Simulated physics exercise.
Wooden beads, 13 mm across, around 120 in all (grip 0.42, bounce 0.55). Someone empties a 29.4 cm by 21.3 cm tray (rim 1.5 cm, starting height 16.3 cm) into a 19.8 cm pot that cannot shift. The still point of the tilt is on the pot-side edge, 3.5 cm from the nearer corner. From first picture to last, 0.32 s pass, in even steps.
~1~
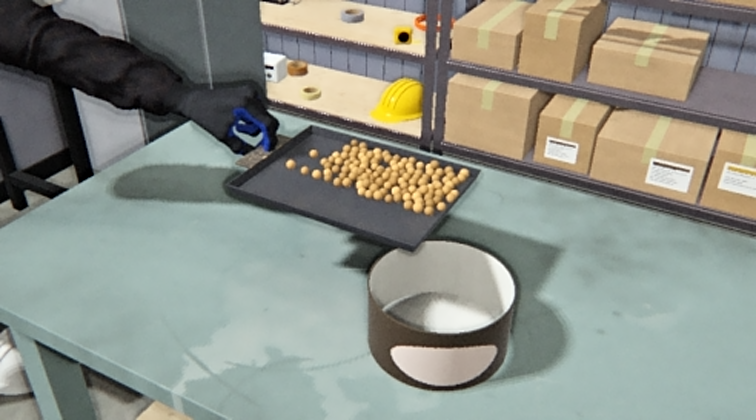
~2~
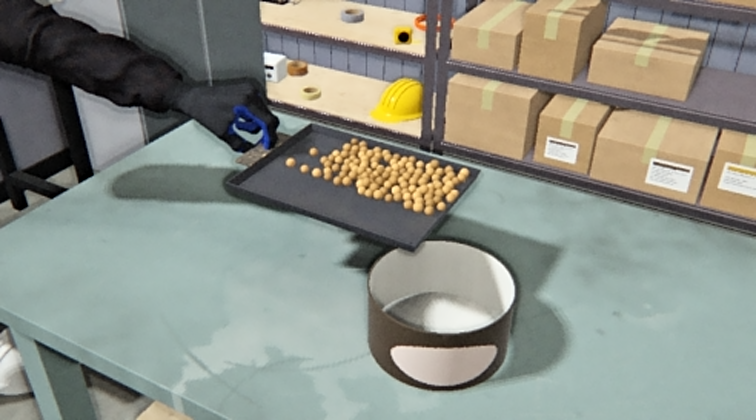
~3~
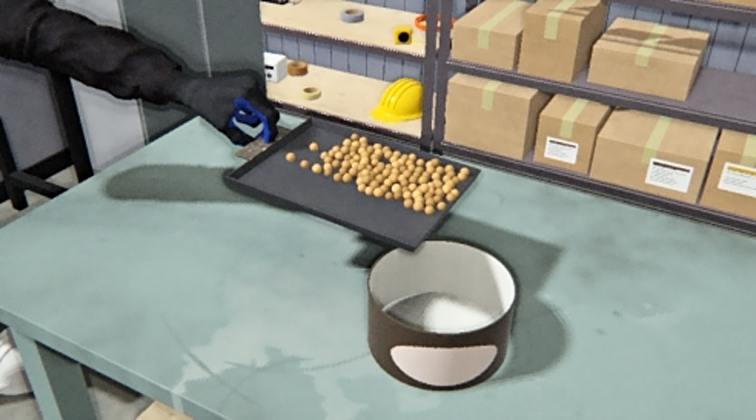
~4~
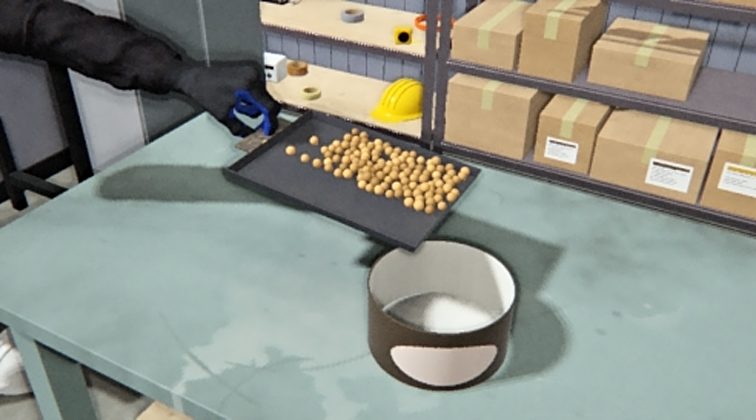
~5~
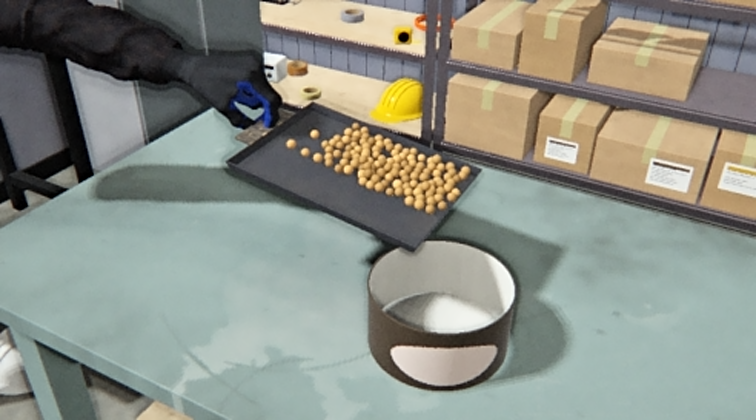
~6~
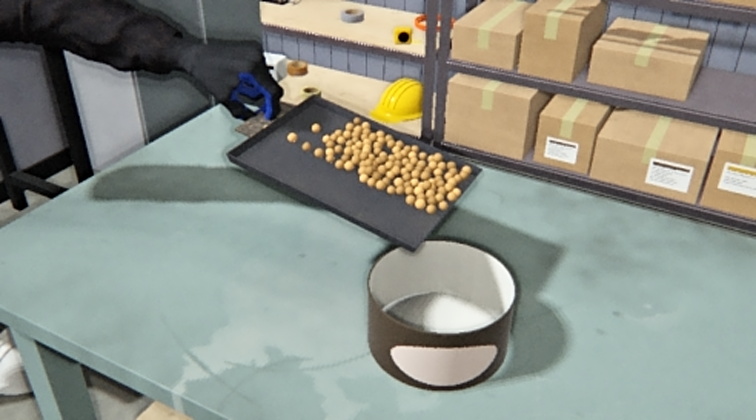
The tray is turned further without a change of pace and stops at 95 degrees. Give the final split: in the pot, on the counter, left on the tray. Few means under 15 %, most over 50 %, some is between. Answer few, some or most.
In the pot: Most; on the counter: Some; left on the tray: Few.
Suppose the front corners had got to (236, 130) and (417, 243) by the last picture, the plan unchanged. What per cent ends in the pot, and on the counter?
Pot 35, counter 65.
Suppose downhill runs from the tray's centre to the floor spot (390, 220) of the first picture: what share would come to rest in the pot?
Some 100 per cent.
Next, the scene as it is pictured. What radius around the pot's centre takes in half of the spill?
Roughly 20 cm.
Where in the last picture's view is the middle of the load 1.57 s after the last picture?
Near (463, 208).
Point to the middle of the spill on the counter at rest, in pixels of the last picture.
Near (525, 289).
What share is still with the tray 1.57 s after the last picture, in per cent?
Roughly 60 per cent.
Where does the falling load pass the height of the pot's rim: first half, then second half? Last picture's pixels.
At about (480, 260), then at (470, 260).
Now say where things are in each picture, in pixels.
In the first picture, tray tilt 0 degrees, front corners at (231, 184) and (414, 243); middle of the pieces at (386, 179); pot at (441, 283).
In the second picture, tray tilt 1 degrees, front corners at (231, 182) and (414, 243); middle of the pieces at (386, 178).
In the third picture, tray tilt 3 degrees, front corners at (231, 176) and (414, 243); middle of the pieces at (386, 176).
In the fourth picture, tray tilt 5 degrees, front corners at (230, 168) and (414, 244), lowest corner right front; middle of the pieces at (386, 173).
In the fifth picture, tray tilt 8 degrees, front corners at (231, 161) and (415, 244), lowest corner right front; middle of the pieces at (387, 170).
In the sixth picture, tray tilt 11 degrees, front corners at (231, 153) and (415, 244), lowest corner right front; middle of the pieces at (388, 167); pot at (441, 283).
Then, 0.94 s after the last picture, tilt 50 degrees; the tray holds 95 %, the pot 5 %.
Then, 1.57 s after the last picture, tilt 76 degrees; the tray holds 60 %, the pot 15 %.
Then, 2.25 s after the last picture, tilt 95 degrees; the tray holds 0 %, the pot 60 %.
In the end, pot 60 %, counter 40 %, tray 0 %.
